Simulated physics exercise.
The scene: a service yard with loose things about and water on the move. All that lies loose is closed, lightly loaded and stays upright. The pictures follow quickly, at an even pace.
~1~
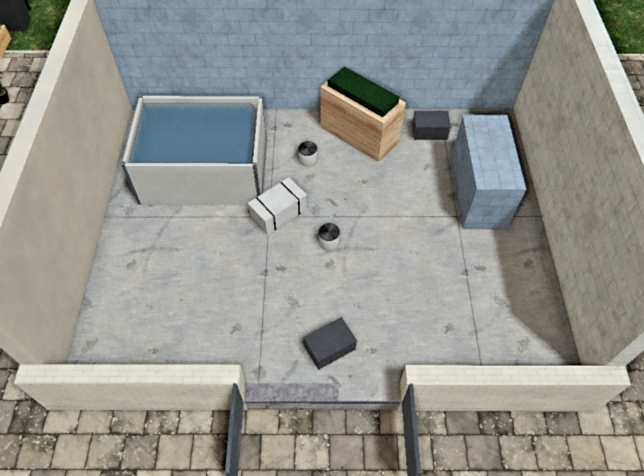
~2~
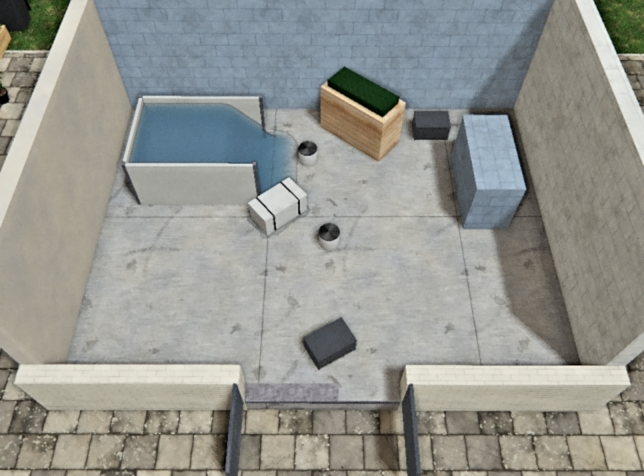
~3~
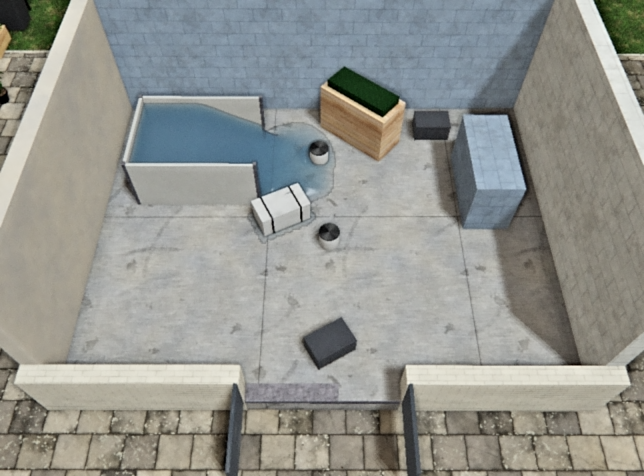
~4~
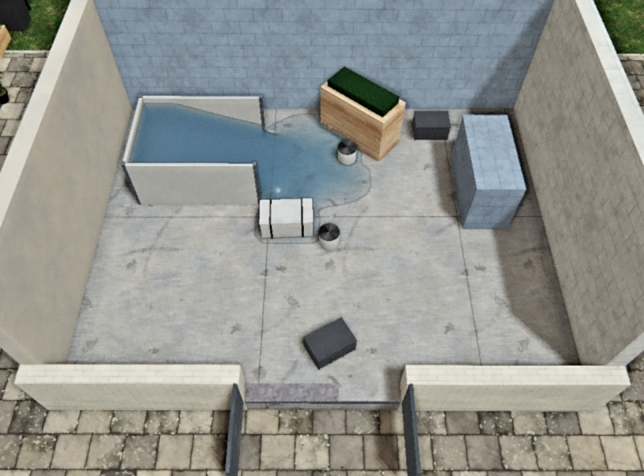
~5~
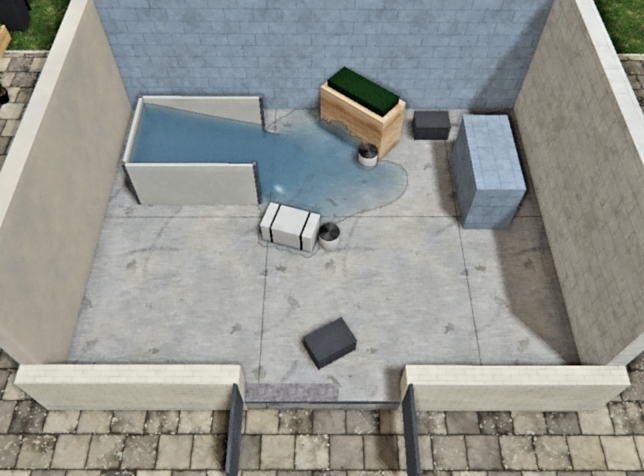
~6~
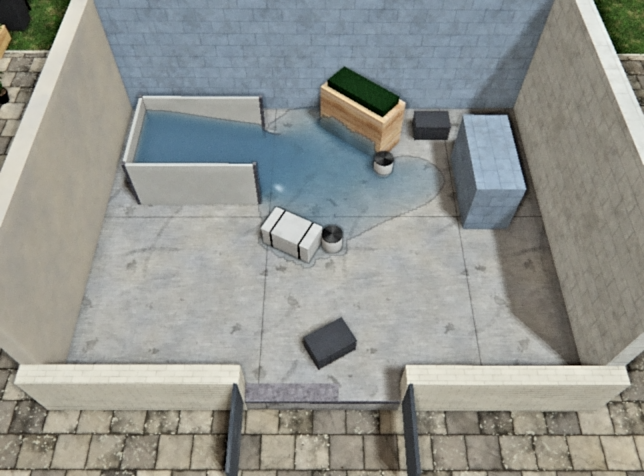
Water spreads from a walled tank across the yard, shifting a pail and a trunk.
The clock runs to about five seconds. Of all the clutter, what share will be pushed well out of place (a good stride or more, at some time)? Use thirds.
Share: At least two thirds.
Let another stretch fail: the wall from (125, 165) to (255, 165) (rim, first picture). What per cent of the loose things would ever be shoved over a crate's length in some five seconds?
Roughly 60 per cent.
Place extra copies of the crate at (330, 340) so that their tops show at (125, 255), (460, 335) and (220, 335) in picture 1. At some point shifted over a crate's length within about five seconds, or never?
In turn: Not that far, swept aside, not that far.
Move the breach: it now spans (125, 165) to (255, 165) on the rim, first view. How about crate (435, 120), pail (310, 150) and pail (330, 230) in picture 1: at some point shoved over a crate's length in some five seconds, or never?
One after the other: Under that, no, swept aside.
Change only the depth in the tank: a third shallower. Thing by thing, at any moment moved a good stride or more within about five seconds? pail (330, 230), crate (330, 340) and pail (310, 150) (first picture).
In turn: Under that, no, shifted that much.
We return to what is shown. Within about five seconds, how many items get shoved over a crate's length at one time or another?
It comes to 5.
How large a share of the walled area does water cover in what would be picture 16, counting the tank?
Near 55 in a hundred.
A moment on, 2 of 5 are well off their spots; 1 afloat.
Next, 3 of 5 are well off their spots; 1 afloat.
Later, 3 of 5 are well off their spots; 2 afloat.
In the end, 4 of 5 are well off their spots, and 5 have been at some point; 3 afloat.
